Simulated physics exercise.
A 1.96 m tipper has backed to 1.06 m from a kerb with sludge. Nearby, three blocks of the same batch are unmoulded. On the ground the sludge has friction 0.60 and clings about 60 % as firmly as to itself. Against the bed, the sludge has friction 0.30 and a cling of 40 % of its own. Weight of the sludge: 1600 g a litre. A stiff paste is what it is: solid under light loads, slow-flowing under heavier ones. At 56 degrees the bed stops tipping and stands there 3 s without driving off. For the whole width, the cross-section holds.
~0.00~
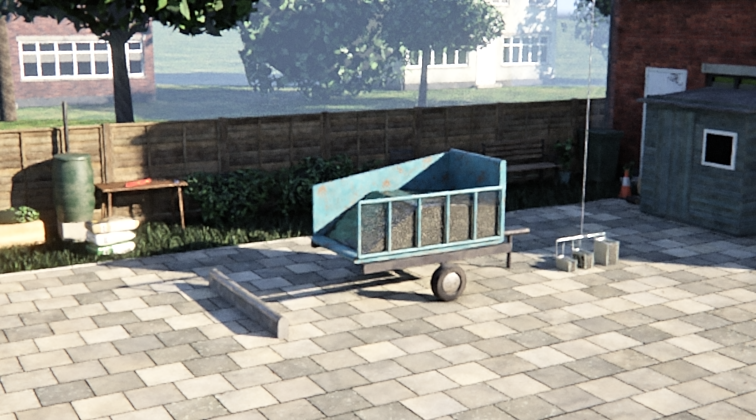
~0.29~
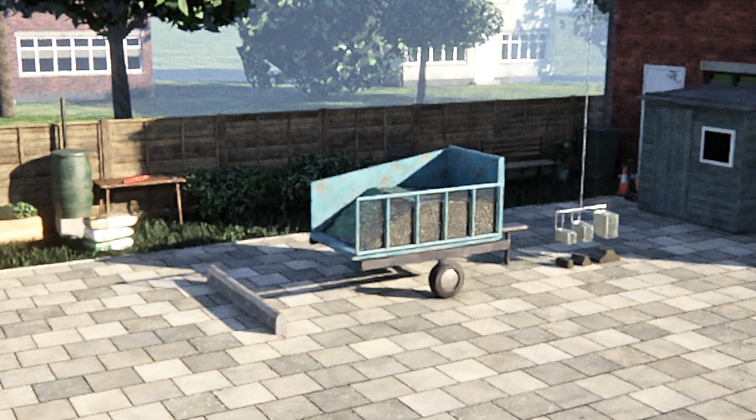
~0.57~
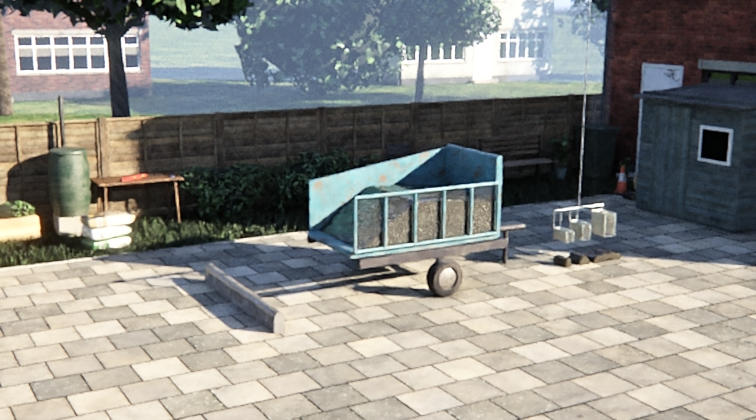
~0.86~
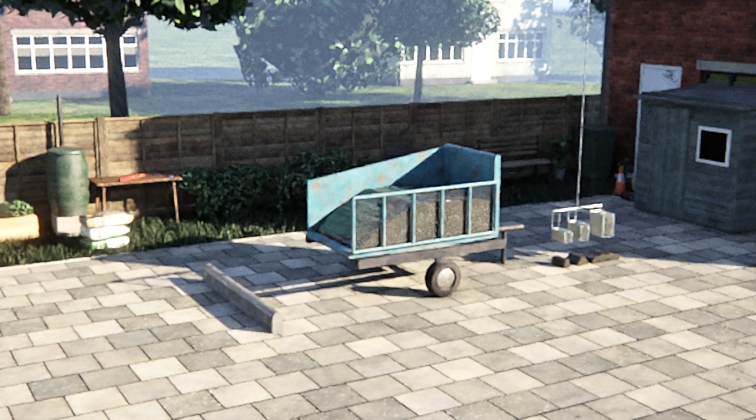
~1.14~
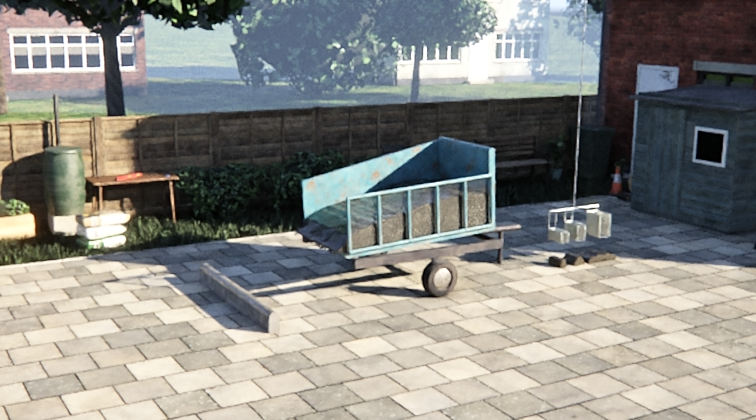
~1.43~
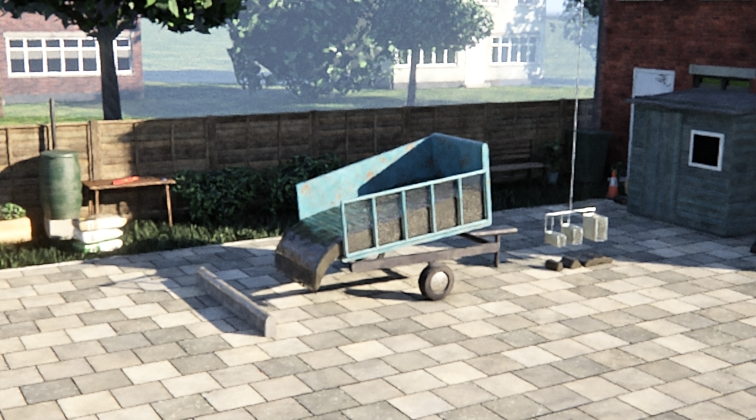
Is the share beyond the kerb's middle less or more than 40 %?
Answer: A smaller amount than 40 per cent.
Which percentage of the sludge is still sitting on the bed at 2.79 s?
Share: Close to 30 %.
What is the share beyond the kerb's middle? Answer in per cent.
Roughly 30 per cent.
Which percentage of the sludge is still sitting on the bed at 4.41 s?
Around 0 %.
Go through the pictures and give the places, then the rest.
Top of the high end at (501, 164), tilt 0 degrees; front end of the sludge at (370, 252); test blocks 12 cm, 18 cm, 28 cm high (left to right), in the first frame.
Top of the high end at (499, 161), tilt 0 degrees; front end of the sludge at (368, 249); test blocks 11 cm, 13 cm, 17 cm high (left to right), in the second frame.
Top of the high end at (497, 159), tilt 0 degrees; front end of the sludge at (366, 247); test blocks 11 cm, 12 cm, 11 cm high (left to right), in the third frame.
Top of the high end at (495, 159), tilt 0 degrees; front end of the sludge at (361, 248); test blocks 11 cm, 12 cm, 11 cm high (left to right), in the fourth frame.
Top of the high end at (489, 152), tilt 3 degrees; front end of the sludge at (338, 251); test blocks 11 cm, 12 cm, 11 cm high (left to right), in the fifth frame.
Top of the high end at (482, 147), tilt 6 degrees; front end of the sludge at (315, 281); test blocks 11 cm, 12 cm, 11 cm high (left to right), in the sixth frame.
By 2.79 s, the tilt is 20 degrees, 31 % is on the bed and 10 % past the kerb's middle.
By 4.41 s, the tilt is 37 degrees, none is on the bed and 29 % past the kerb's middle.
By 6.02 s, the tilt is 54 degrees, none is on the bed and 29 % past the kerb's middle.
By 7.63 s, the tilt is 56 degrees, none is on the bed and 29 % past the kerb's middle.
By 9.33 s, at the end, the tilt is 56 degrees, none is on the bed and 29 % past the kerb's middle.
